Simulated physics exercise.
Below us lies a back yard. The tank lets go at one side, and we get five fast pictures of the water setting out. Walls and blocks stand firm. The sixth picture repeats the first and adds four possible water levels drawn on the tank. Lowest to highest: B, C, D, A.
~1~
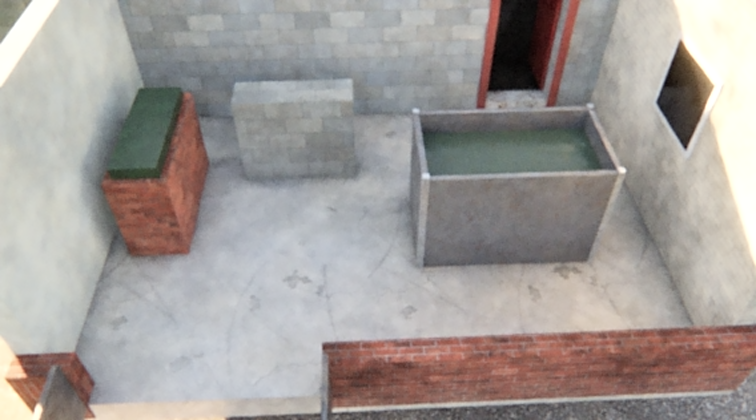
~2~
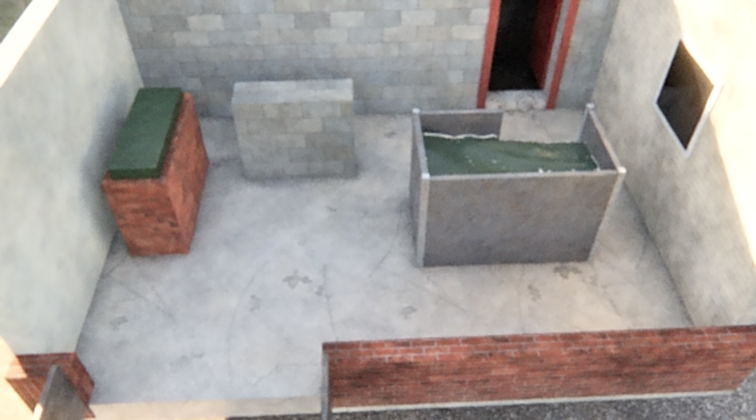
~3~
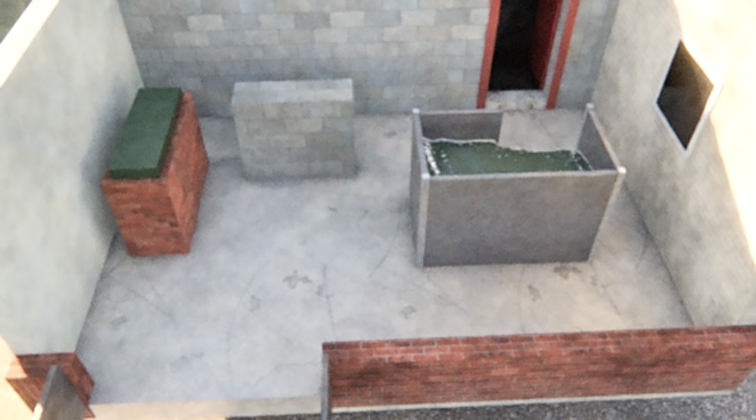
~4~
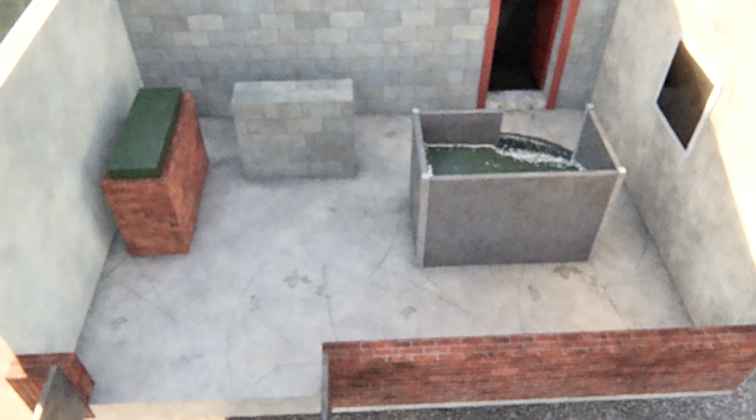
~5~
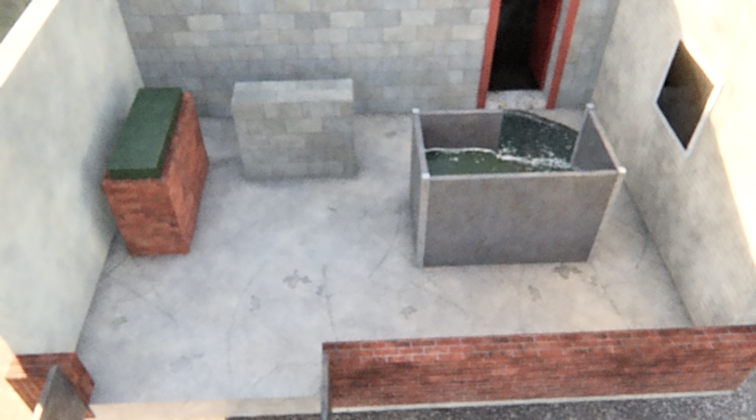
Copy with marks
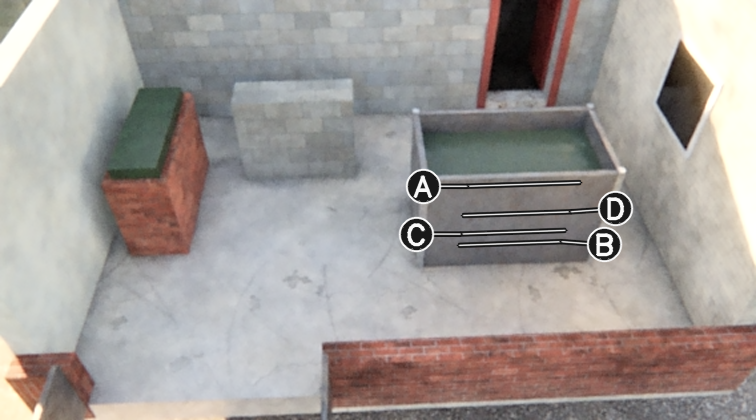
Green water sloshing inside a grey open-topped tank in a walled back yard, surface tilting and then breaking into white foam.
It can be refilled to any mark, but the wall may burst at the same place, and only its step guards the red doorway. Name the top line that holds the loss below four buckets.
Go for B.
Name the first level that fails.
The answer is C.
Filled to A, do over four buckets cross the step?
Yes, that goes wrong.
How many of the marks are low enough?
One.
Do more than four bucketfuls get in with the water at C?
Yes, it does.
In white, A at (523, 184); B at (510, 243); C at (513, 232); D at (517, 213); from the bottom up B, C, D, A.
With A, dozens of bucketfuls pour in.
With B, a bucket or two gets in.
With C, about 8 bucketfuls get in.
With D, dozens of bucketfuls pour in.
